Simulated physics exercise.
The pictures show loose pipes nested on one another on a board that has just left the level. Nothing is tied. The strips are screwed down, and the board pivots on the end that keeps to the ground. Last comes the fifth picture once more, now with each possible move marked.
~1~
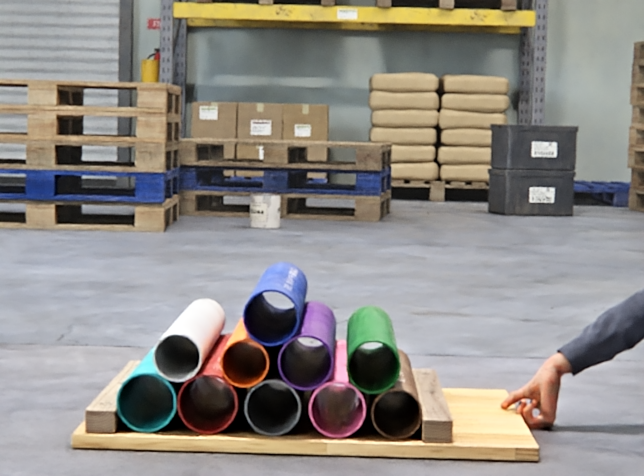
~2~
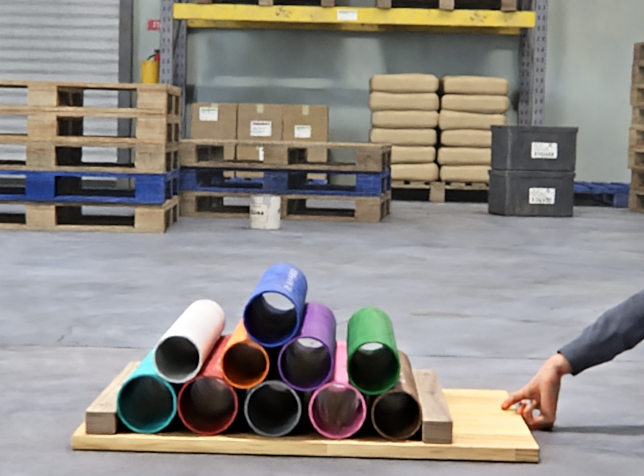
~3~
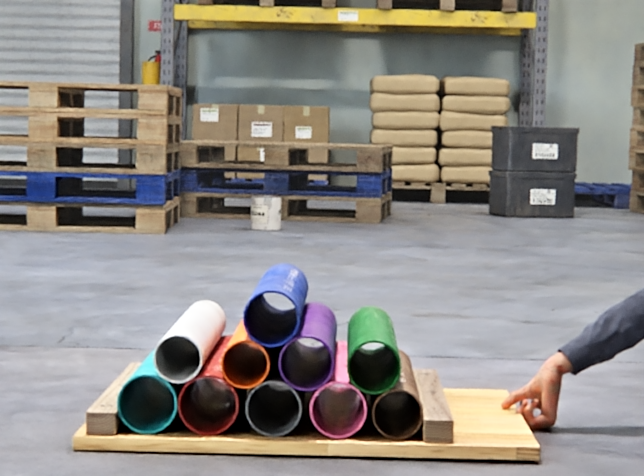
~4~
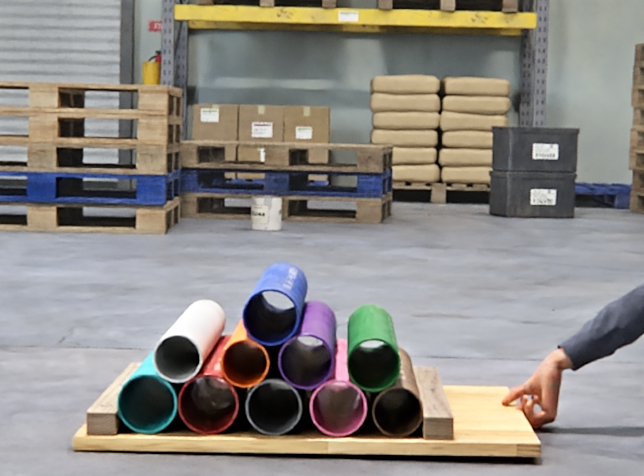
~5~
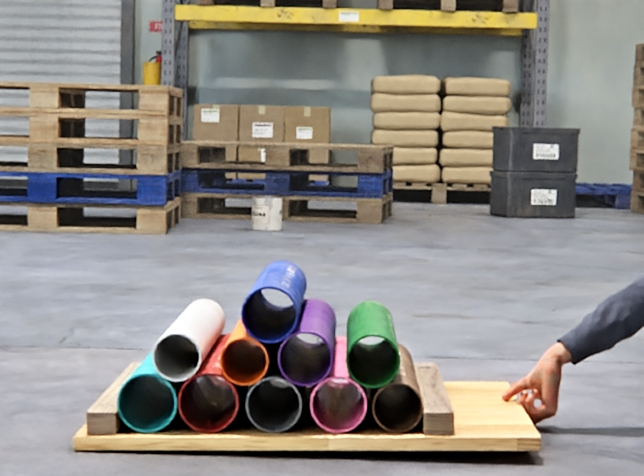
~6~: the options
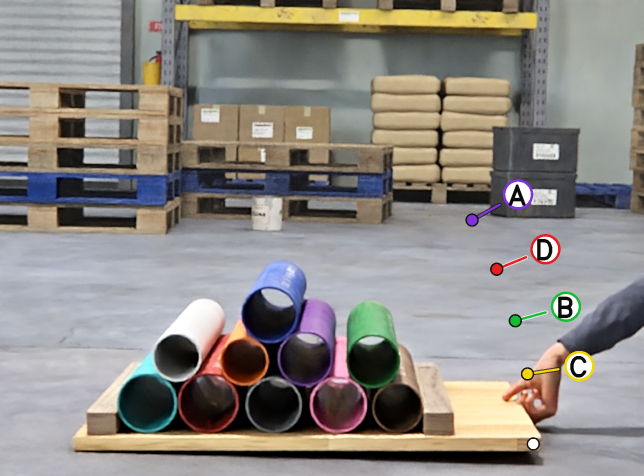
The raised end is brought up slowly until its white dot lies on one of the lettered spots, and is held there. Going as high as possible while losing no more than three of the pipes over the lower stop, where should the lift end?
Up to A.
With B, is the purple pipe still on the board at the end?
Yes, with B.
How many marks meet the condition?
The number is four.
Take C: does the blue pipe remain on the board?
Yes.
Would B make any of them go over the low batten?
No, at B.
On the marked copy, A at (472, 220); B at (515, 321); C at (528, 374); D at (496, 269); the white dot at (533, 444).
Following A. Soon after the start, board at 18°.
Later, board at 31°.
In the end, board at 31°, two over the low batten (white, blue).
As for the rest, B none over the low batten; C none over the low batten; D one over the low batten (blue).
